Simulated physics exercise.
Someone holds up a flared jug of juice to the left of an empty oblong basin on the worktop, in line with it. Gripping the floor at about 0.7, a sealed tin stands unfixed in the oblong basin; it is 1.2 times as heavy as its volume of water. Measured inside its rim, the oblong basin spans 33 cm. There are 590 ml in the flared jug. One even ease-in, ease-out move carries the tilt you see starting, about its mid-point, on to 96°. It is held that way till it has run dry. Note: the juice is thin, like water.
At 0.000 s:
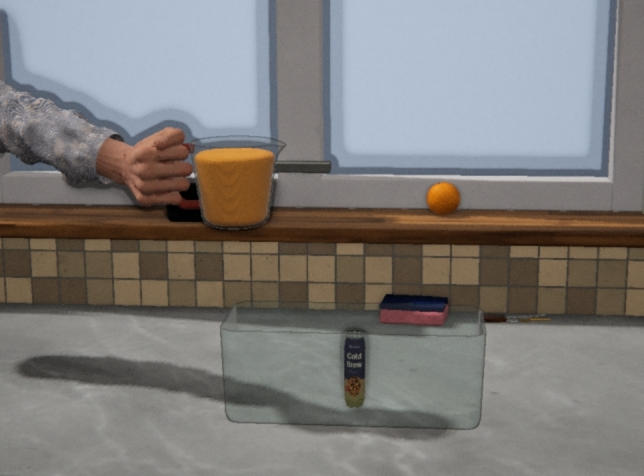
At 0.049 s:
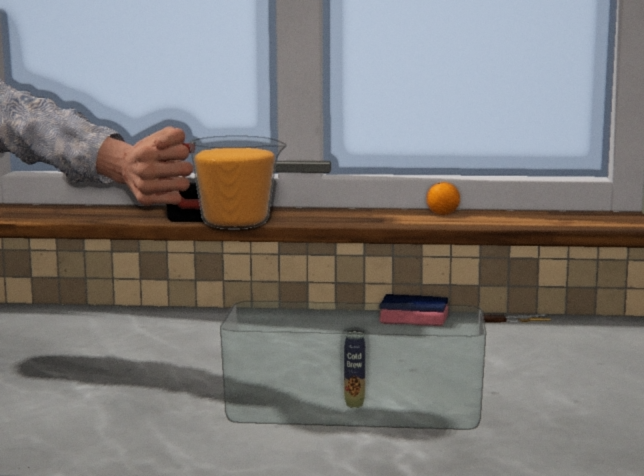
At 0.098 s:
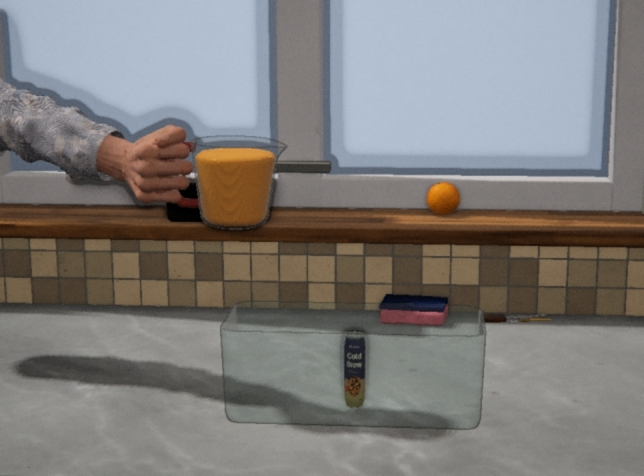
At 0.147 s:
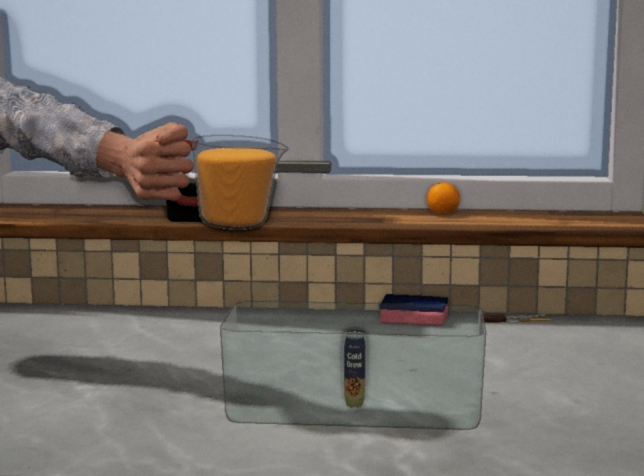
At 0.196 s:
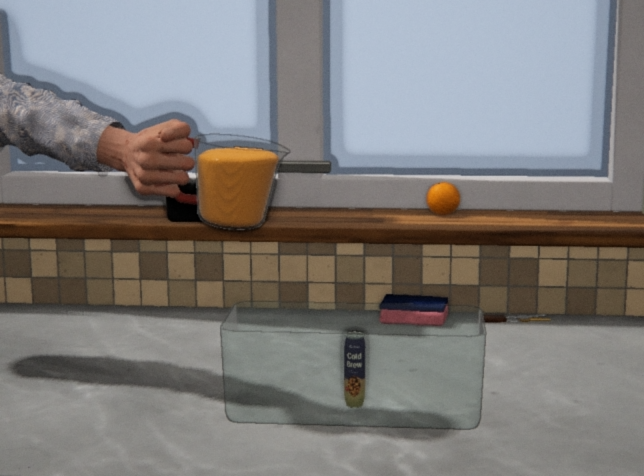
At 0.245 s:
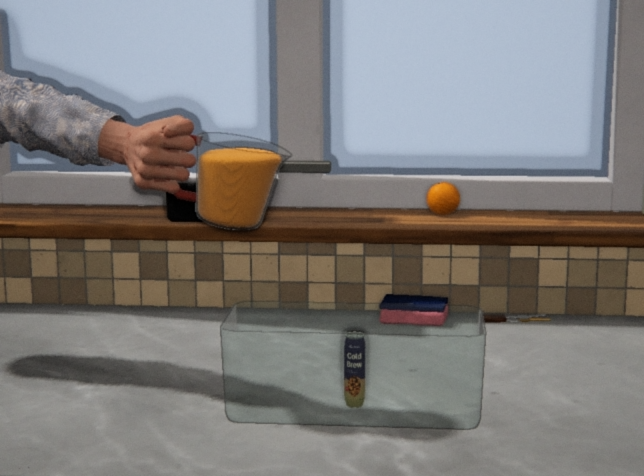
Jug of orange juice held upright by a hand, then slowly tilting slightly to the right above a clear oblong basin.
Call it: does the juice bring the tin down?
Call: Brought down.
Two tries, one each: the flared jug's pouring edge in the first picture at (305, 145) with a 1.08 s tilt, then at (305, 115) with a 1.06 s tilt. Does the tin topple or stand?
The tin overturns the first time and stays vertical the second time.
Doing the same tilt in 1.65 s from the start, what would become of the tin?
Outcome - the tin comes down.
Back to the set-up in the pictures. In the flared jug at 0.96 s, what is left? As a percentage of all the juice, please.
About 24 % is still there.
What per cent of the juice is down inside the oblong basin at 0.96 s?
That comes to about 52 percent.
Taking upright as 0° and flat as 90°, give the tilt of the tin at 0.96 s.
It sits at roughly 0°.
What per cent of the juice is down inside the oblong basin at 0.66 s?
Some 5 per cent.
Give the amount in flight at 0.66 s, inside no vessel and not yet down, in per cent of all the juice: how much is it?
Roughly 20 percent.
Then, 0.66 s in, the tilt is 61° and 75 per cent is still to pour; the tin stands where it began.
Then, 0.96 s in, the tilt is 91° and 23 per cent is still to pour; the tin stands where it began.
Then, 1.28 s in, the tilt is 96° and 2 per cent is still to pour; the tin leans 59°.
Then, 1.62 s in, the tilt is 96° and 0 per cent is still to pour; the tin lies on its side.
Finally, the tin lies on its side.
